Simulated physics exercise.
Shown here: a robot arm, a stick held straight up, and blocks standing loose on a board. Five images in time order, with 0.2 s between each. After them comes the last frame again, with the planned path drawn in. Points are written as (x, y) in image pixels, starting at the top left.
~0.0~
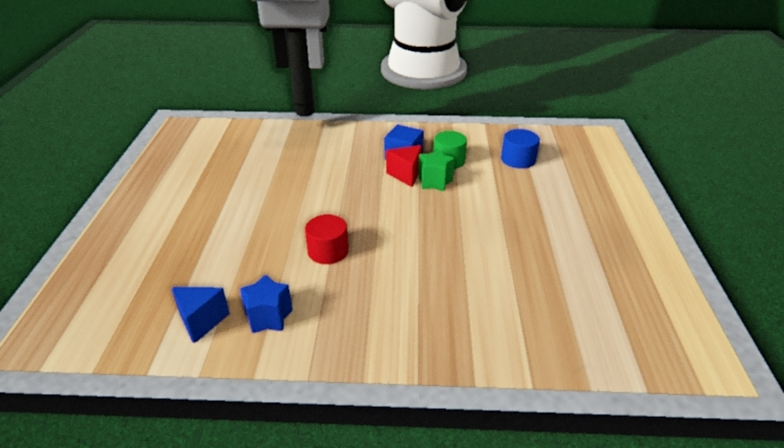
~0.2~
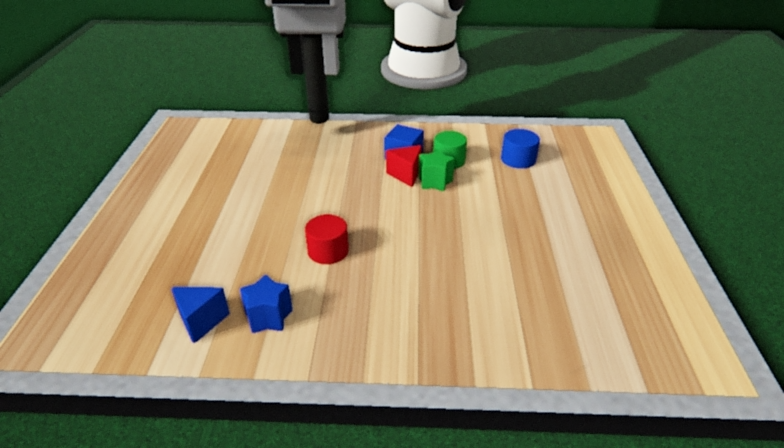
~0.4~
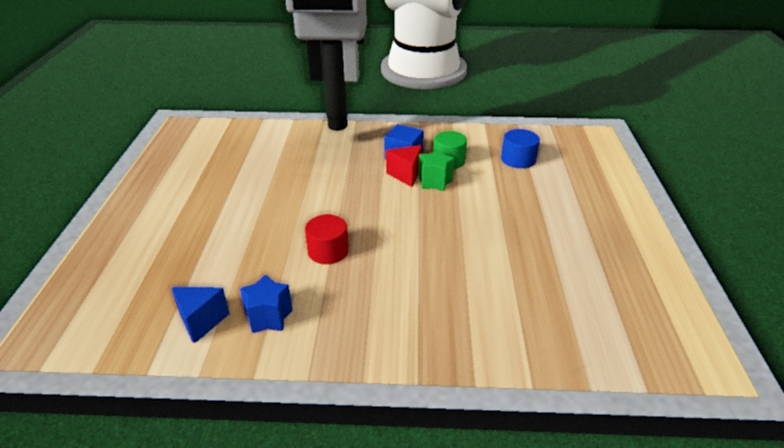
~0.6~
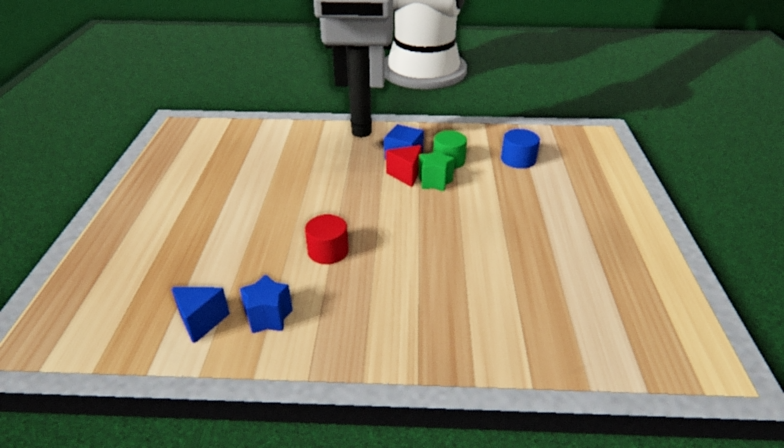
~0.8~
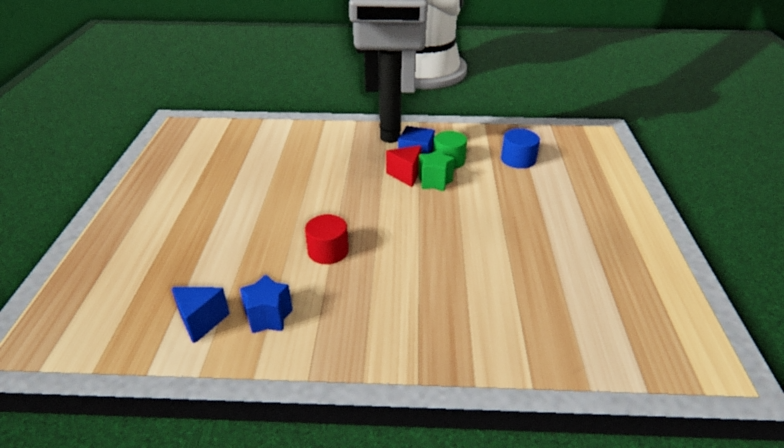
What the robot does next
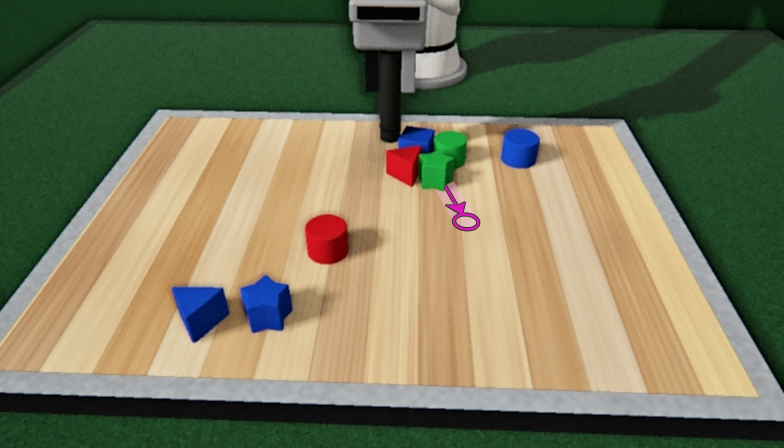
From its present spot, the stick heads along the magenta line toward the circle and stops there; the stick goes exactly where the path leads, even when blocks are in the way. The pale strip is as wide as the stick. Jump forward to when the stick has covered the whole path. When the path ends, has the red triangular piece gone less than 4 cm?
Answer: Yes.
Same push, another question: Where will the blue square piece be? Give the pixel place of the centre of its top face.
The answer is (453, 141).
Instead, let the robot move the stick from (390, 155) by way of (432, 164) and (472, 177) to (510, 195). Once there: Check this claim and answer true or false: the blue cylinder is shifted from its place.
That is true.
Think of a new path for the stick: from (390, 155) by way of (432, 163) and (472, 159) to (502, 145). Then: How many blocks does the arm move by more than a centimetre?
The push moves three or more blocks more than 1 cm.
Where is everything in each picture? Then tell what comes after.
Stick's lower end at (305, 113); red triangular piece at (407, 153); blue square piece at (404, 133); green star at (436, 159); green cylinder at (451, 138), in the first frame.
Stick at (320, 120); blocks still, in the second frame.
Stick at (338, 127); blocks still, in the third frame.
Stick at (362, 133); blocks still, in the fourth frame.
Stick at (390, 139); red triangular piece at (407, 153); blue square piece at (417, 134); green star at (436, 159); green cylinder at (451, 138), in the fifth frame.
Drawn move, from (390, 155) via (428, 169) and (449, 193), ending at (466, 222).
On the path given first. One third of the way, stick at (429, 152); red triangular piece at (409, 154), turned 40° clockwise; blue square piece at (452, 140), turned 45° anticlockwise; green star at (438, 161), turned 15° anticlockwise; green cylinder at (486, 138).
Two thirds of the way, stick at (450, 176); red triangular piece at (412, 156), turned 70° clockwise; blue square piece at (453, 141), turned 50° anticlockwise; green star at (449, 183), turned 35° clockwise; green cylinder at (487, 137).
At the end, stick at (468, 204); red triangular piece at (412, 156), turned 70° clockwise; blue square piece at (453, 141), turned 50° anticlockwise; green star at (453, 210), turned 65° clockwise; green cylinder at (487, 137).
